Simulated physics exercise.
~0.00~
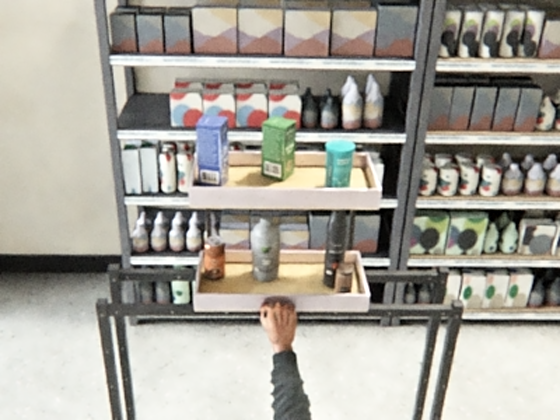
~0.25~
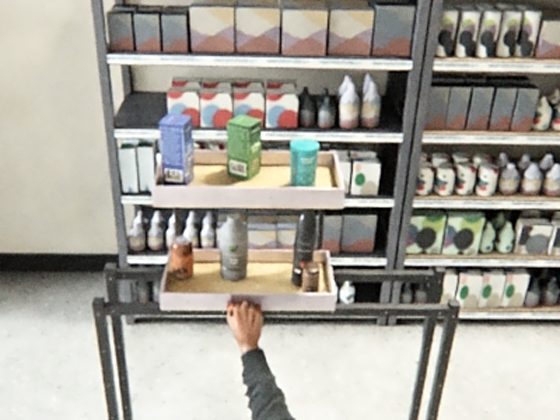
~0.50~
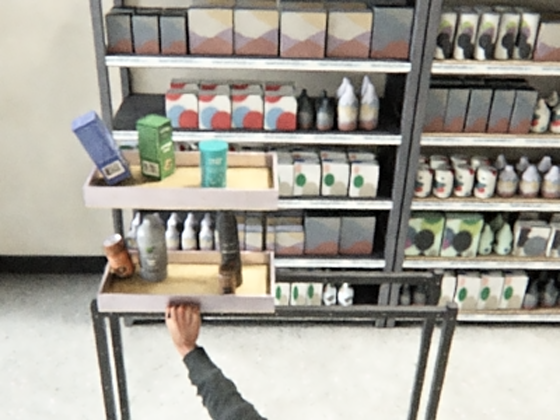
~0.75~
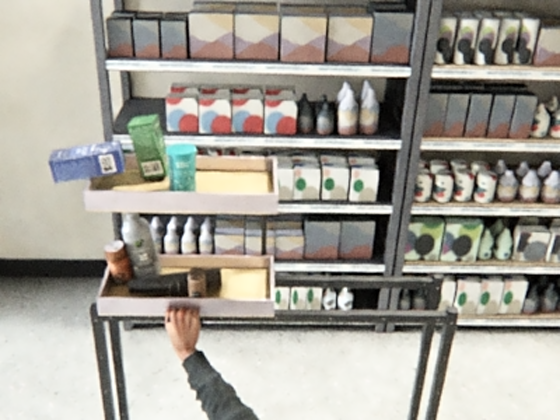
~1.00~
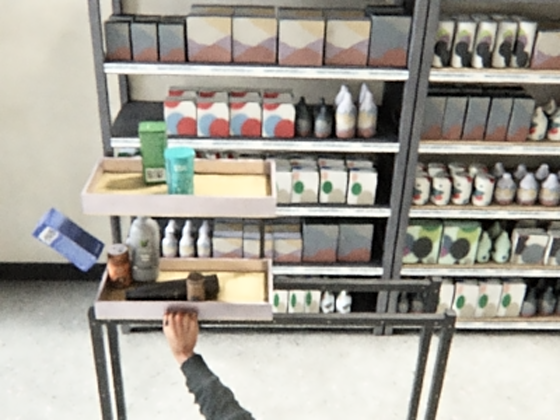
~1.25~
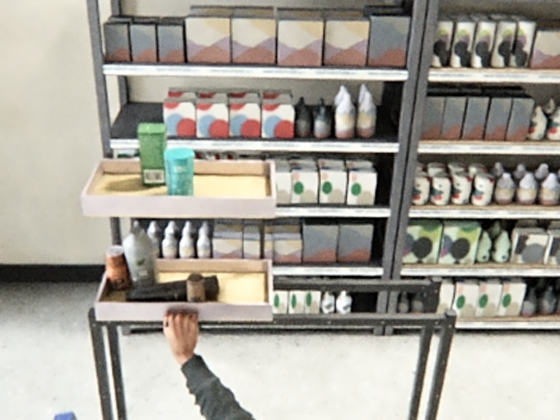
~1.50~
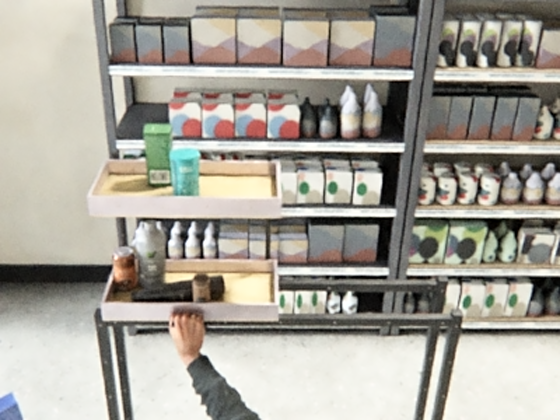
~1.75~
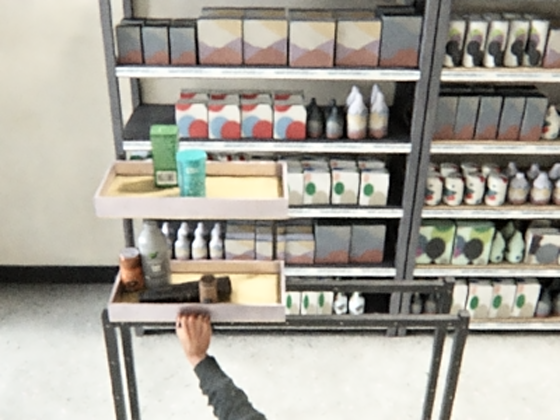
A blue carton tips off a hand-pulled tray sliding left, and a black bottle topples.
